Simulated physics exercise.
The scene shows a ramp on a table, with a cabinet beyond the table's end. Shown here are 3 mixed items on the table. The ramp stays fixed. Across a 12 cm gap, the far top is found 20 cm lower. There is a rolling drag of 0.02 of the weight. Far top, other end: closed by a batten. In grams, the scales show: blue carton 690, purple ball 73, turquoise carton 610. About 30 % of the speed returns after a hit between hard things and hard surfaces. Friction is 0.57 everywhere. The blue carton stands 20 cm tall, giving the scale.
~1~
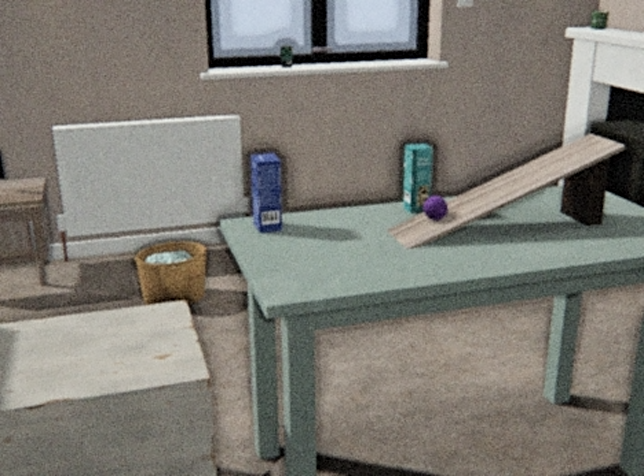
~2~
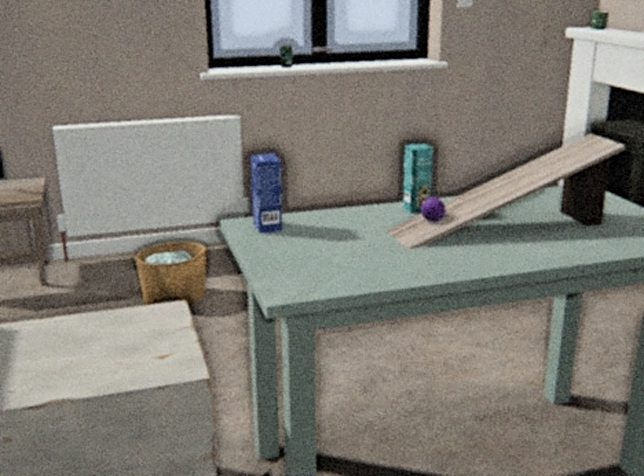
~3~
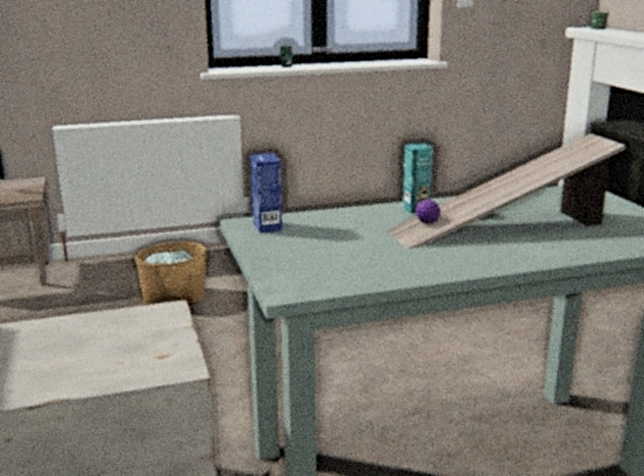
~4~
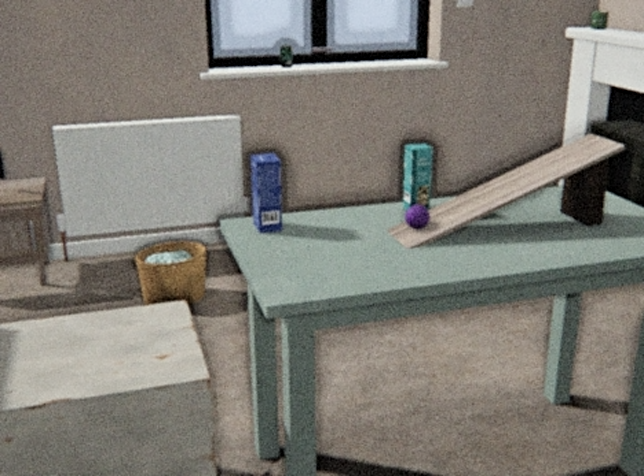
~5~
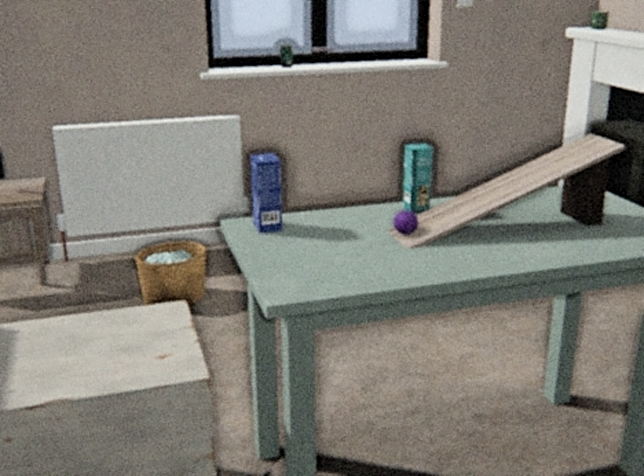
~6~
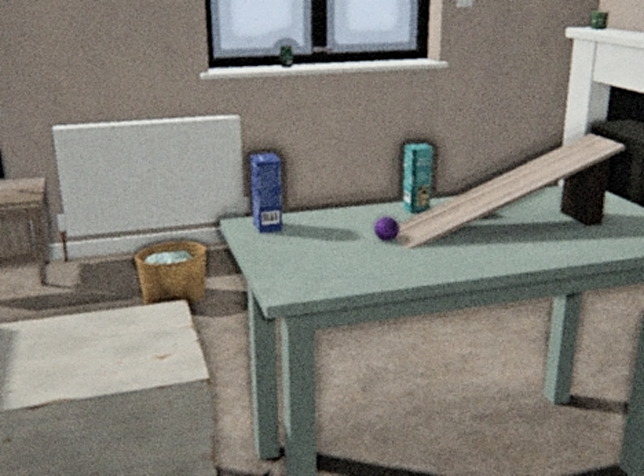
On a green table in a room, a purple ball rolled slowly down a wooden ramp to the left, then moved off its low end onto the tabletop, while the blue and turquoise cartons stood still.
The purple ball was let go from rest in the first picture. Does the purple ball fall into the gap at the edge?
The jump works.
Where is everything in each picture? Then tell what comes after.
In the first frame, 53 cm of run left; purple ball (436, 208); blue carton (267, 193).
In the second frame, 52 cm of run left; purple ball (433, 210); blue carton (267, 193).
In the third frame, 51 cm of run left; purple ball (429, 212); blue carton (267, 193).
In the fourth frame, 48 cm of run left; purple ball (418, 217); blue carton (267, 193).
In the fifth frame, 45 cm of run left; purple ball (406, 223); blue carton (267, 193).
In the sixth frame, 39 cm of run left; purple ball (387, 229); blue carton (267, 193).
Then, 0.20 s after the last picture, 25 cm of run left; purple ball near (337, 235).
Then, 0.60 s after the last picture, 1 cm past the table's edge; purple ball near (237, 245).
Then, 0.80 s after the last picture, 13 cm past the table's edge; purple ball near (192, 325).
Then, 1.10 s after the last picture, 30 cm past the table's edge; purple ball near (122, 334).
By the end, 43 cm past the table's edge; the bystanders in place, give or take 8 cm.
